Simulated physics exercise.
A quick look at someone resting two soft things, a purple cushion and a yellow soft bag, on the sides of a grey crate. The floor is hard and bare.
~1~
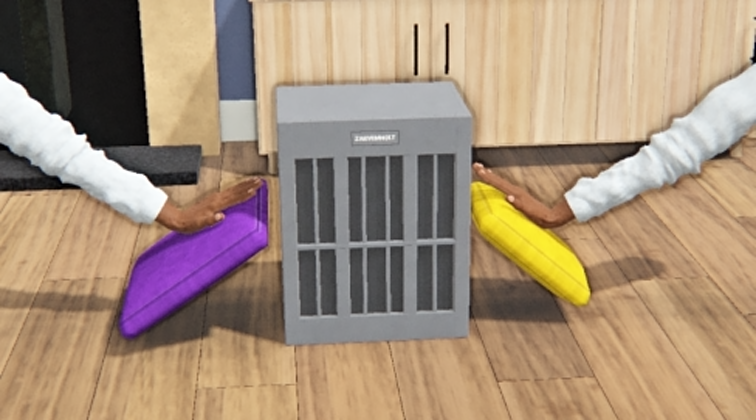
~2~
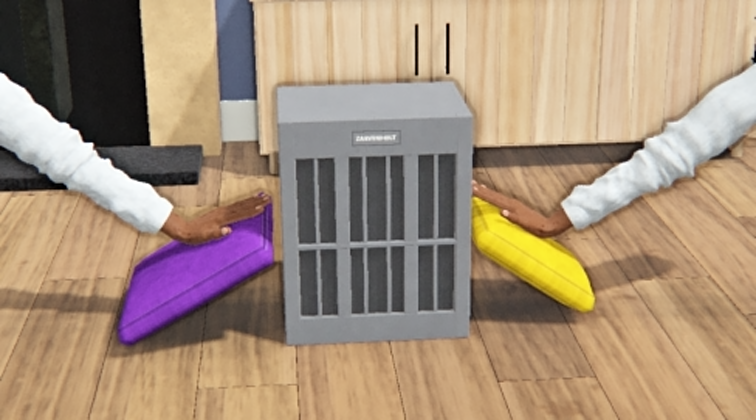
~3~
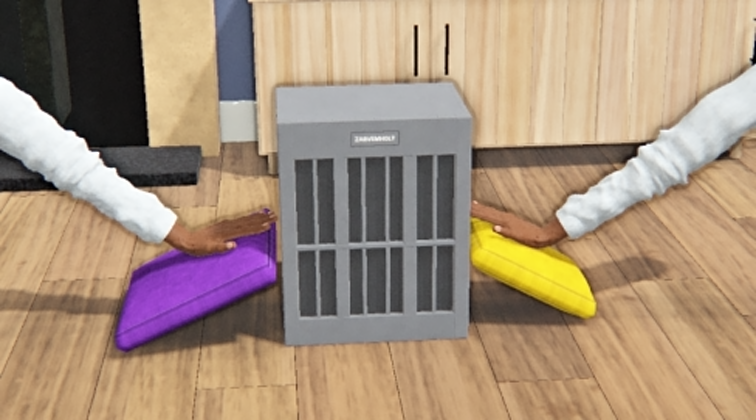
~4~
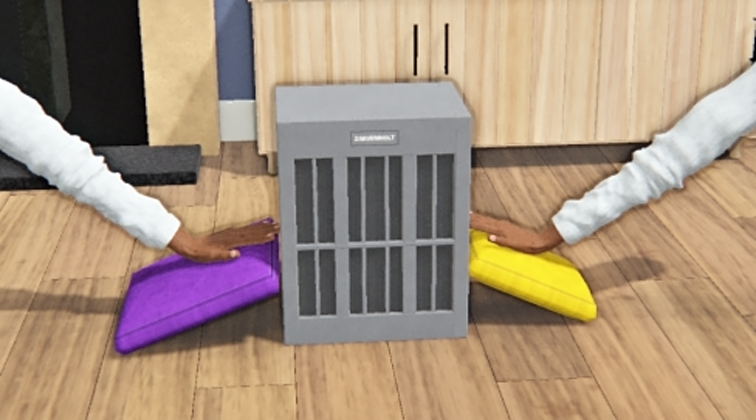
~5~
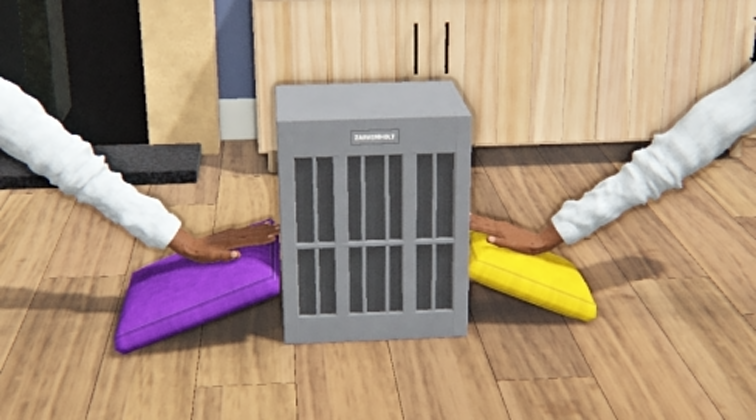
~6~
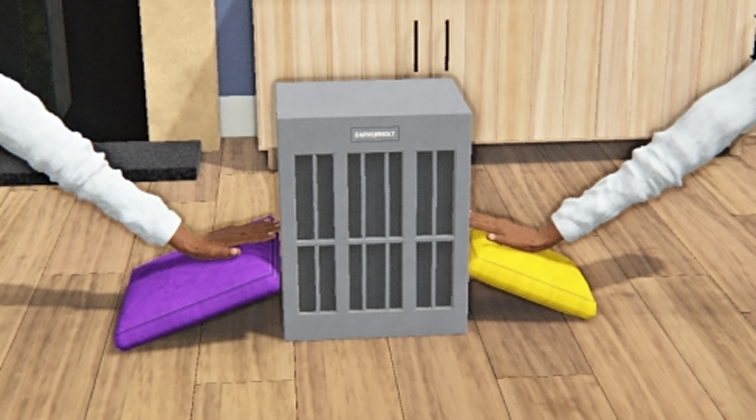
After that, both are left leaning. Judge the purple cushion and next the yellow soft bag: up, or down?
Verdict - purple cushion: Down; yellow soft bag: Down.
Then, 0.26 s after the last picture, cushion flat on the floor near (199, 297); soft bag flat on the floor near (525, 286).
Then, 0.62 s after the last picture, cushion flat on the floor near (199, 300); soft bag flat on the floor near (529, 287).
At rest, cushion flat on the floor near (199, 300); soft bag flat on the floor near (529, 287). The purple cushion slips and lies down and the yellow soft bag slumps to the floor.
